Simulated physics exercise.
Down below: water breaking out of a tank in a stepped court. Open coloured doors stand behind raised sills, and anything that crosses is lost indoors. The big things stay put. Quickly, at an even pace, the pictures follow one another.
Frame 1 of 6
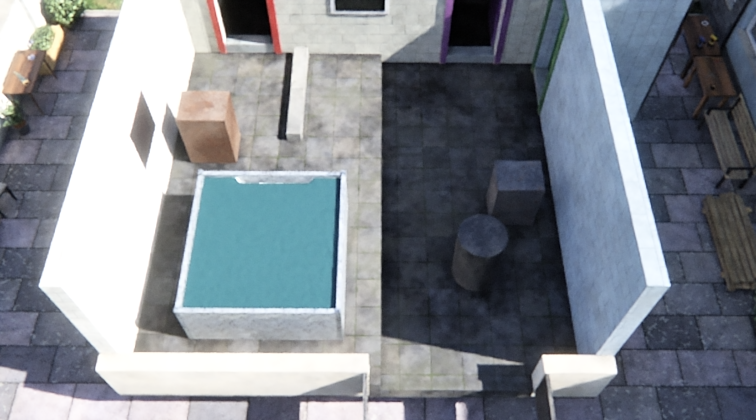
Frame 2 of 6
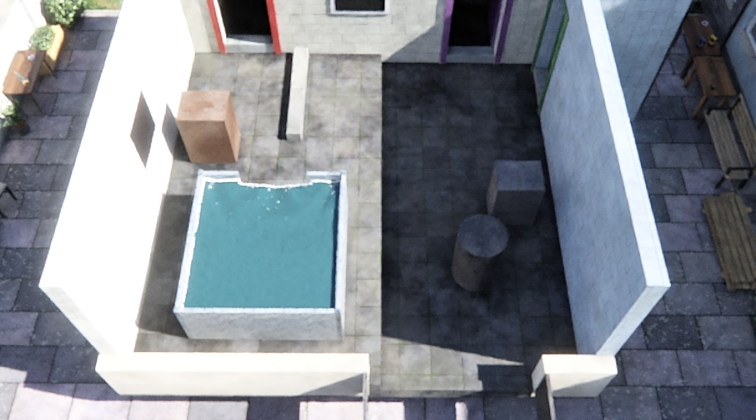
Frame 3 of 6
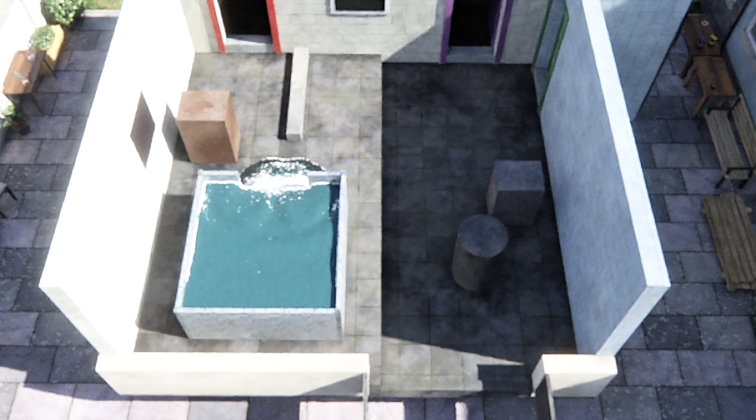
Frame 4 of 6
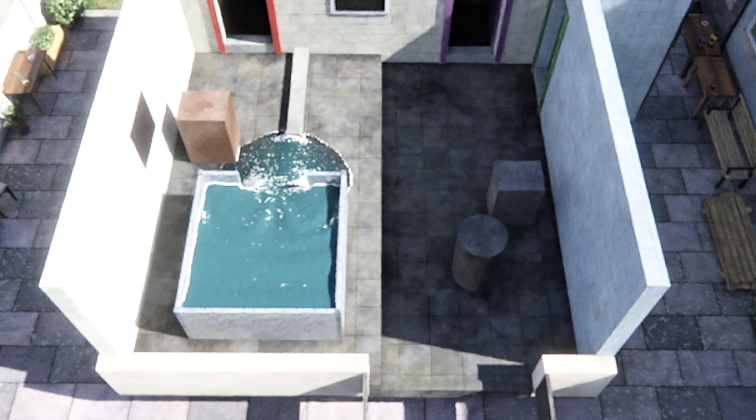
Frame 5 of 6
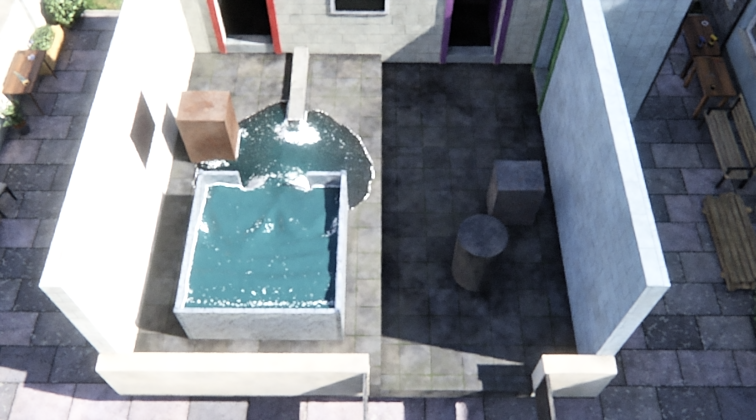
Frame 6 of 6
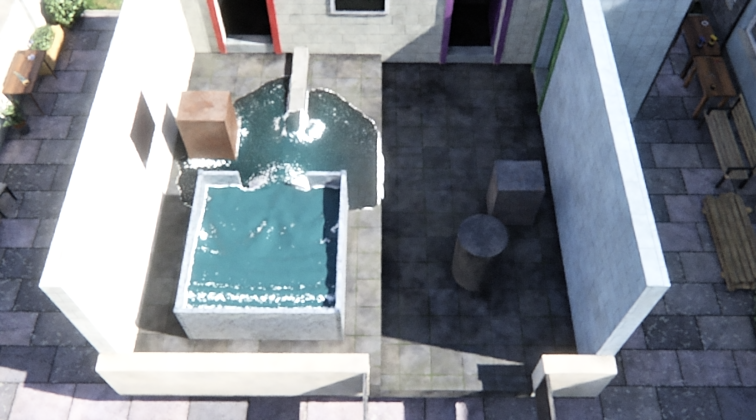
Water broke out through a gap in the far side of a square tank, poured onto the courtyard floor, and spread around a low wall and a brown block toward the open coloured doors.
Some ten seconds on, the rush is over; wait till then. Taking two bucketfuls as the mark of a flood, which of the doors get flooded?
The purple door stays below the mark, the green door gets flooded, the red door gets flooded.
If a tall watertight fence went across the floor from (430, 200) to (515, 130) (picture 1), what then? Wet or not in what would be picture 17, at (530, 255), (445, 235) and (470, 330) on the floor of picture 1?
Lab note - spot 1 parched, spot 2 parched, spot 3 parched.
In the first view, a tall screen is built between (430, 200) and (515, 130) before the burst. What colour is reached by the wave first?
Answer: The red-painted one.
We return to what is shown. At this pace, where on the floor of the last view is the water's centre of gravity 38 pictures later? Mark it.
I reckon somewhere around (314, 174).
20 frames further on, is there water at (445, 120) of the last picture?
Answer: Wet.
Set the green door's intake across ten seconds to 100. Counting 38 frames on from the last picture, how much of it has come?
Estimate: Roughly 85 %.
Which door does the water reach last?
The door marked green.
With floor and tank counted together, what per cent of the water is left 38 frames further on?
90 % or so.
A moment on, water covers 35 % of the floor; the purple door not reached, the green door not reached, the red door under two buckets in.
Next, water covers 50 % of the floor; the purple door wet at the sill, nothing in, the green door not reached, the red door far over two buckets in.
Then, water covers 55 % of the floor; the purple door wet at the sill, nothing in, the green door over two buckets in, the red door far over two buckets in.
Later, water covers 80 % of the floor; the purple door wet at the sill, nothing in, the green door far over two buckets in, the red door far over two buckets in.
In the end, water covers 90 % of the floor; the purple door wet at the sill, nothing in, the green door far over two buckets in, the red door far over two buckets in.
